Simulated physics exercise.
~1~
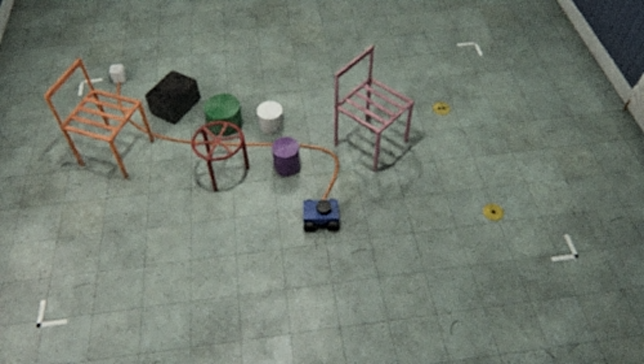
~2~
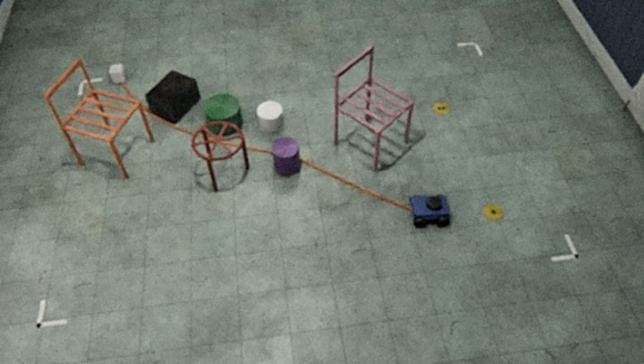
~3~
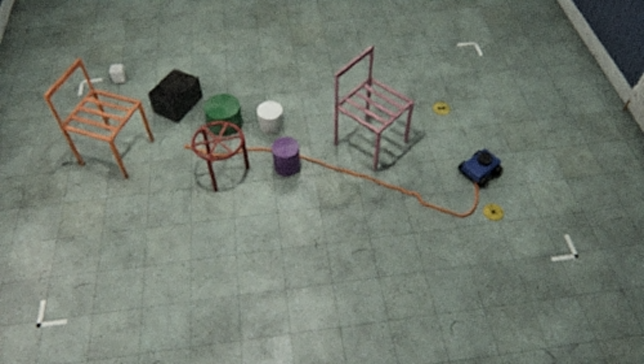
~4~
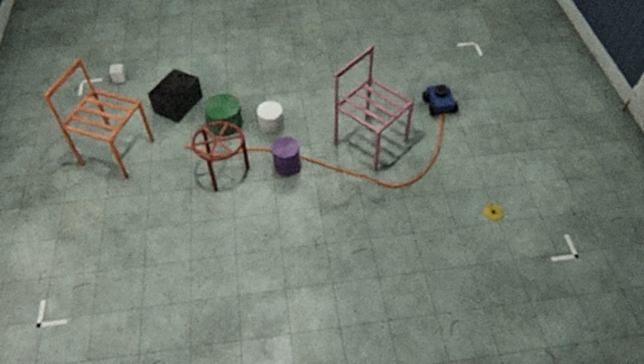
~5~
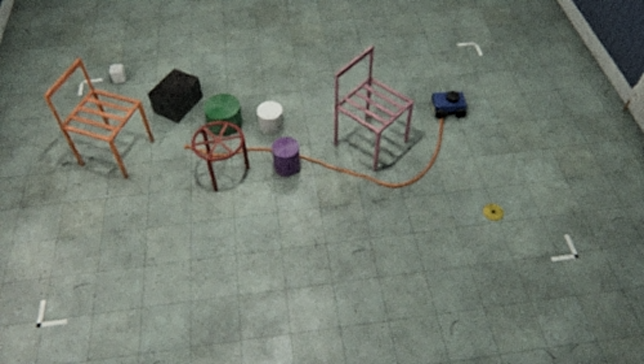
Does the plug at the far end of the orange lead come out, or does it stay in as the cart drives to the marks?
The plug comes out. After the cart draws the lead straight, its left end no longer reaches past the orange chair and lies near the red stool instead.
